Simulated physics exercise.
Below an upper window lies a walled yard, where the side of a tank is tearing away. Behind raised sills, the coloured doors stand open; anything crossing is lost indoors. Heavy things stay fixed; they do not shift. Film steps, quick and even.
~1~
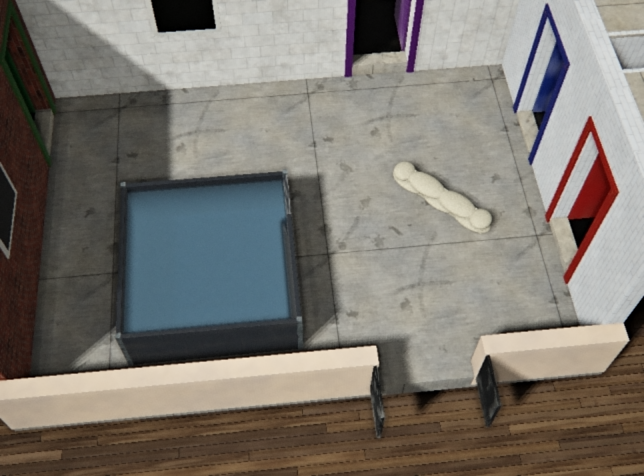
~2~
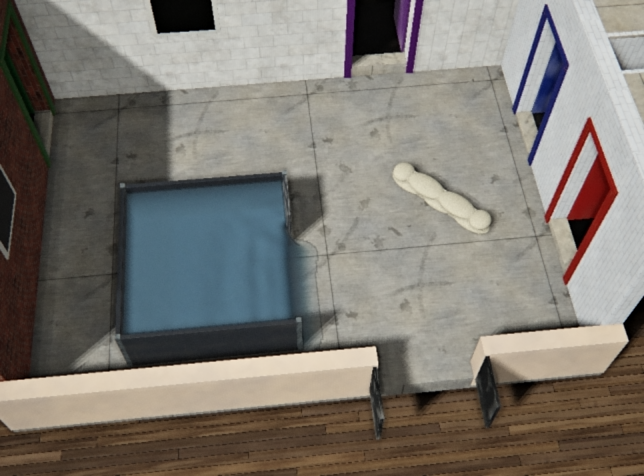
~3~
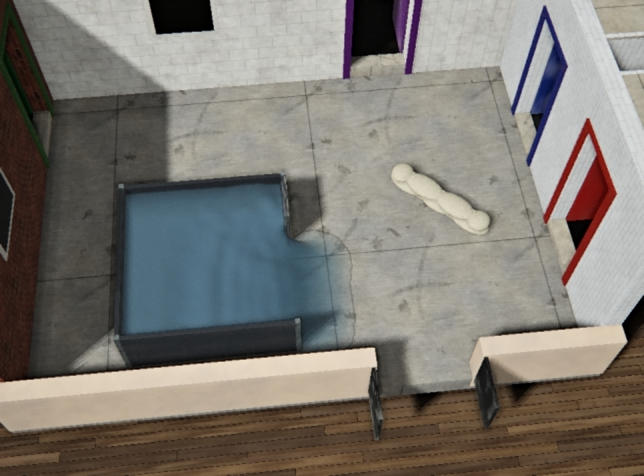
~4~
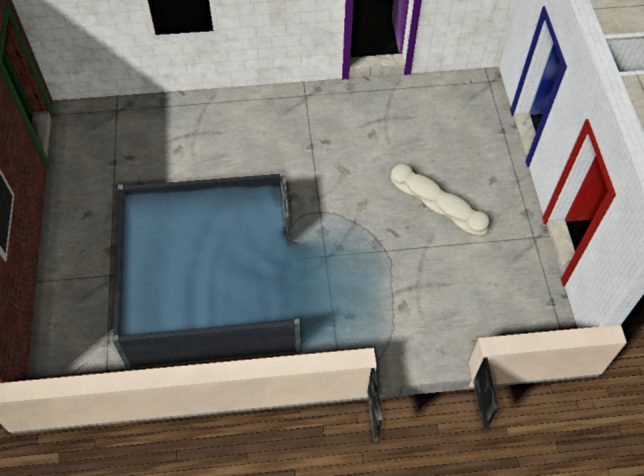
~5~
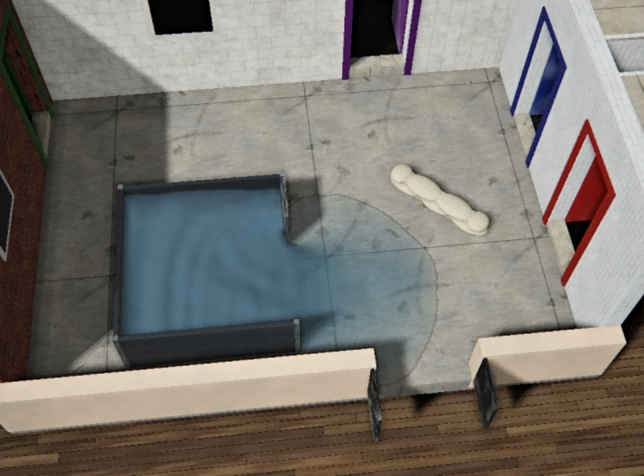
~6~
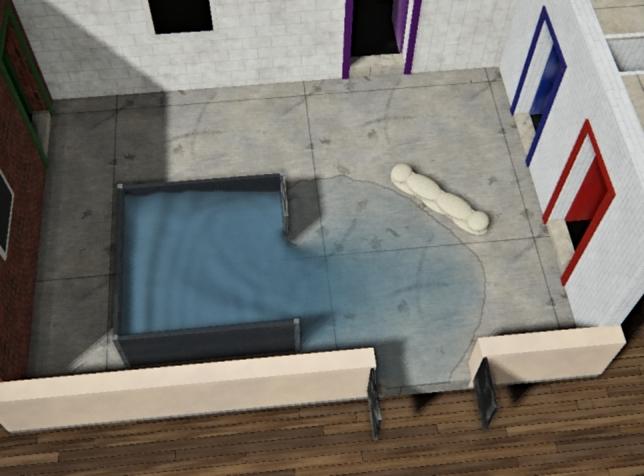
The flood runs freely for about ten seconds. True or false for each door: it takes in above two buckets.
The purple door, false; the red door, true; the green door, false; the blue door, false.
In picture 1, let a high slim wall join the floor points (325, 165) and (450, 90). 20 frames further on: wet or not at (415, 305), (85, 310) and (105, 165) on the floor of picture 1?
Taking the points in the order given, they are inundated, high and dry and high and dry.
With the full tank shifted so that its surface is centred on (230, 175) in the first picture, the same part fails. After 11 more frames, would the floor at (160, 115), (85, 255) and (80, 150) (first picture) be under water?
Points in turn: Not reached; not reached; not reached.
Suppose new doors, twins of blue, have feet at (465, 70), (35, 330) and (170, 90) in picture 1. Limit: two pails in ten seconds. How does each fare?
First crosses the line, second stays short of it, third stays short of it.
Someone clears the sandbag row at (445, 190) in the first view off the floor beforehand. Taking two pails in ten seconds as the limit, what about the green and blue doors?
Result - green door stays within the limit, blue door tops the limit.
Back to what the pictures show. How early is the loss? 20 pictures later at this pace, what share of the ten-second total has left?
Close to 45 per cent, I'd say.
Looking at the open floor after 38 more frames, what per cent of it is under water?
Close to 75 %.
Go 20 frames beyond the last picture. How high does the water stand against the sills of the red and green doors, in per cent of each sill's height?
Near 220 and 0 per cent, in that order.
A moment on, water covers 30 % of the floor; the purple door not reached, the red door over two buckets in, the green door not reached, the blue door not reached.
Next, water covers 35 % of the floor; the purple door not reached, the red door far over two buckets in, the green door not reached, the blue door not reached.
Then, water covers 50 % of the floor; the purple door wet at the sill, nothing in, the red door far over two buckets in, the green door not reached, the blue door wet at the sill, nothing in.
Later, water covers 75 % of the floor; the purple door wet at the sill, nothing in, the red door far over two buckets in, the green door not reached, the blue door wet at the sill, nothing in.
In the end, water covers 95 % of the floor; the purple door wet at the sill, nothing in, the red door far over two buckets in, the green door wet at the sill, nothing in, the blue door wet at the sill, nothing in.
